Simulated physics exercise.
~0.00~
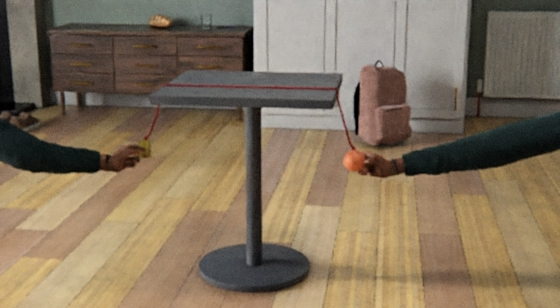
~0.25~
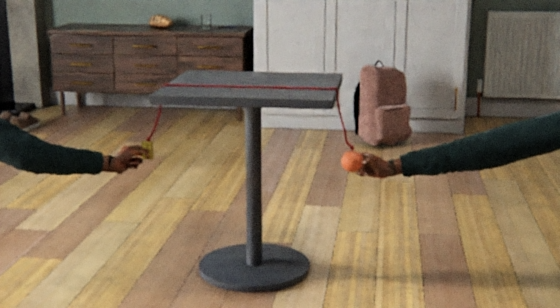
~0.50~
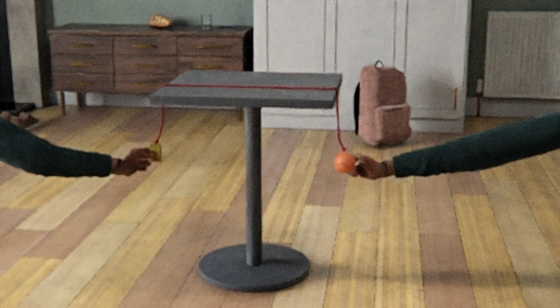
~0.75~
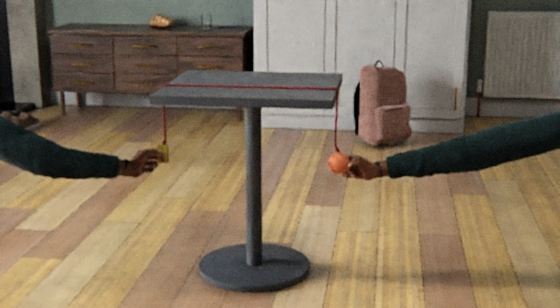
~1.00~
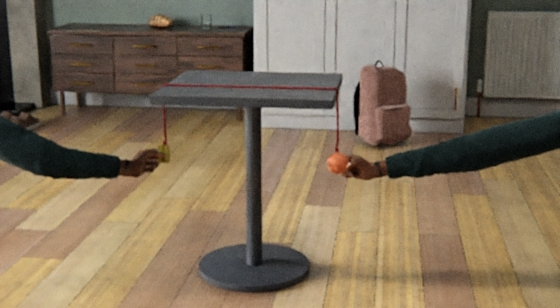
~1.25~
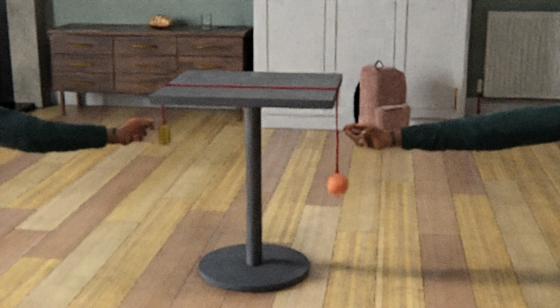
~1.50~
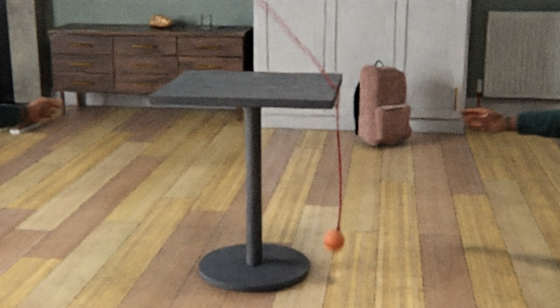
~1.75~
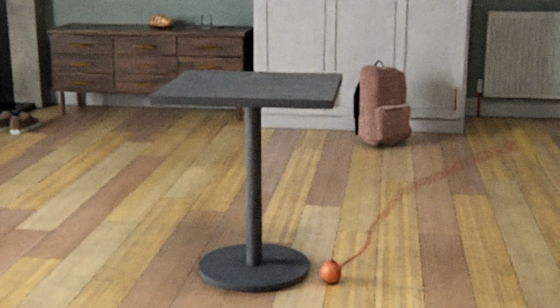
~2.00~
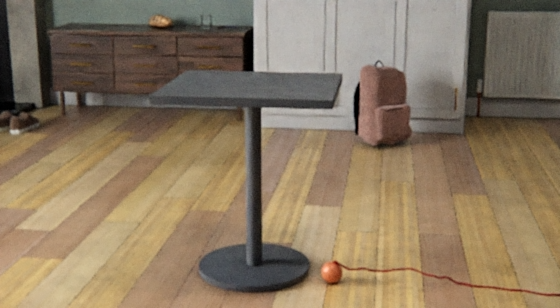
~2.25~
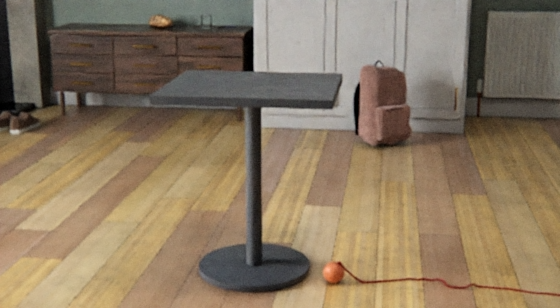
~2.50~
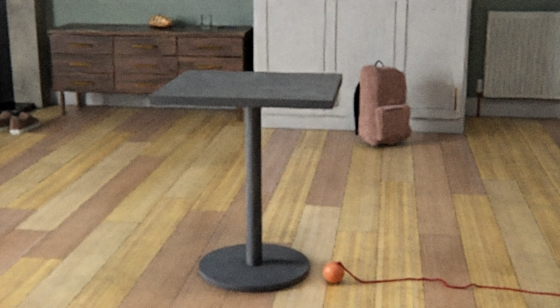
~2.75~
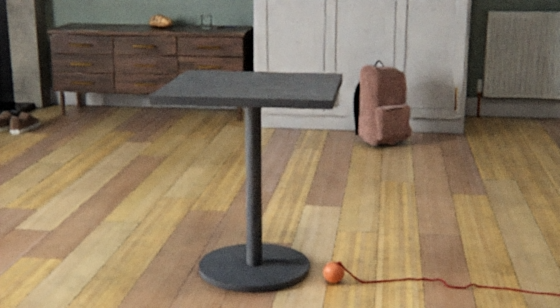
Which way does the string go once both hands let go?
It runs down on the right, the side where the orange drops to the floor.
